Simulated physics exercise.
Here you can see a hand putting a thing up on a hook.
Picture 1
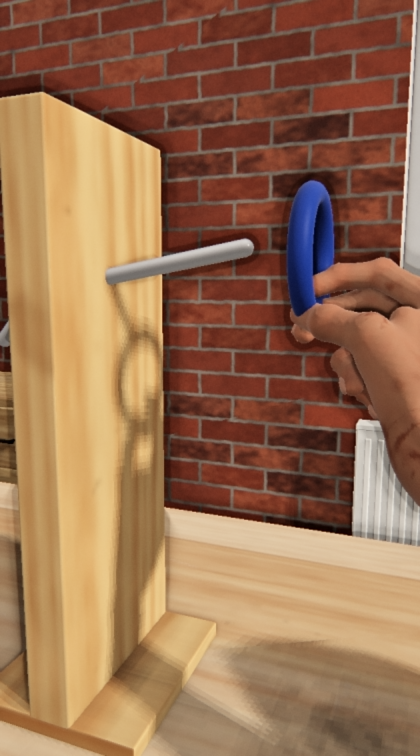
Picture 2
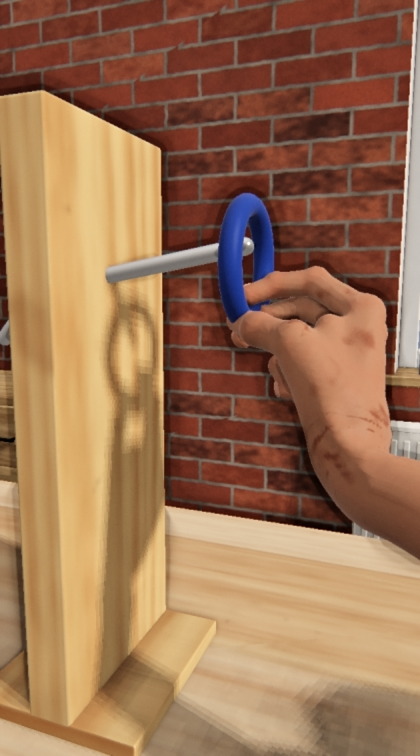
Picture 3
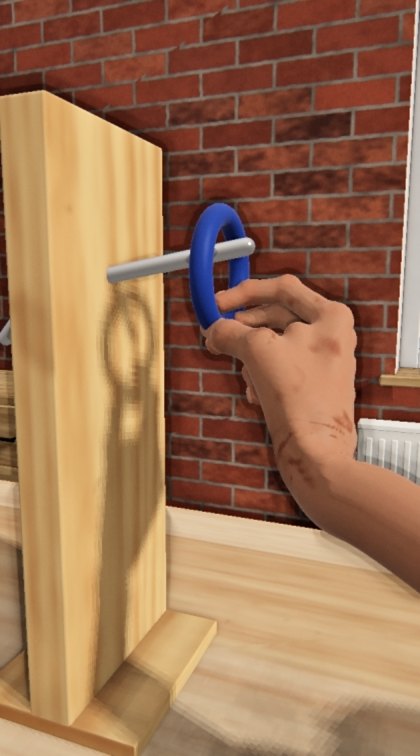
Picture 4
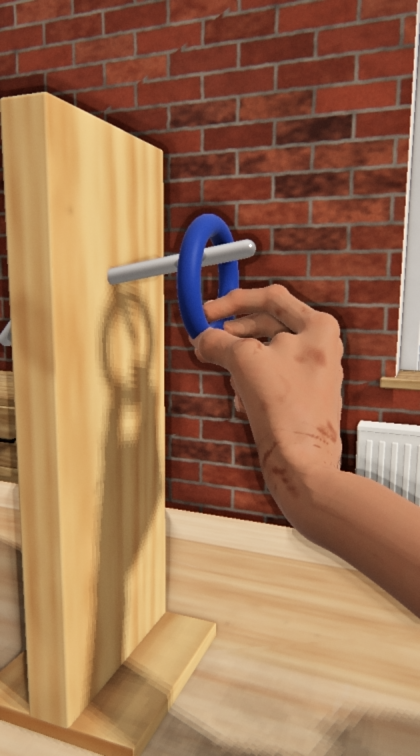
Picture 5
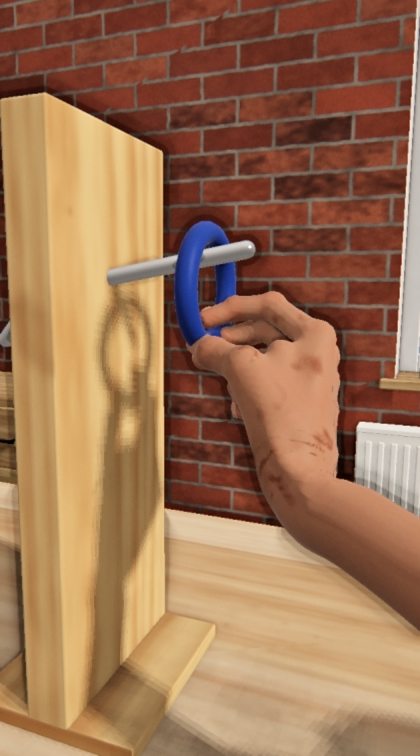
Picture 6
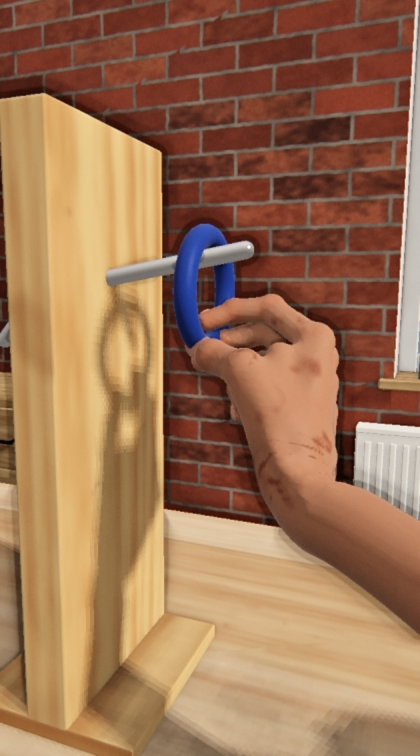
A blue ring, pinched in a hand at the right, moves left toward a metal peg jutting from an upright wooden stand. It slips over the peg's tip and slides a short way along it, then sinks slightly and hangs around the peg, still held by the fingers.
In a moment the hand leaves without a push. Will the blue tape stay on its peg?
Yes.
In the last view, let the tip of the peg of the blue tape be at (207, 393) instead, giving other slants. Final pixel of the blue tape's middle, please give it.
Roughly (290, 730).
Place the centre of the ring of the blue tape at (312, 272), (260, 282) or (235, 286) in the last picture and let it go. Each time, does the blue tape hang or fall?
So, the first time it gets loose, the second time it gets loose, and the third time it keeps its place.
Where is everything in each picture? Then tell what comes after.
Still on the way; blue tape (313, 255); peg stand (122, 422), in the first frame.
Still on the way; blue tape (249, 264); peg stand (122, 421), in the second frame.
Still on the way; blue tape (221, 272); peg stand (123, 421), in the third frame.
Still on the way; blue tape (210, 281); peg stand (123, 422), in the fourth frame.
Still on the way; blue tape (208, 289); peg stand (122, 423), in the fifth frame.
In place, still held; blue tape (207, 291); peg stand (122, 423), in the sixth frame.
Then, 0.20 s past the last view, blue tape at rest near (207, 293).
Finally, the blue tape remains hooked, near (203, 294).
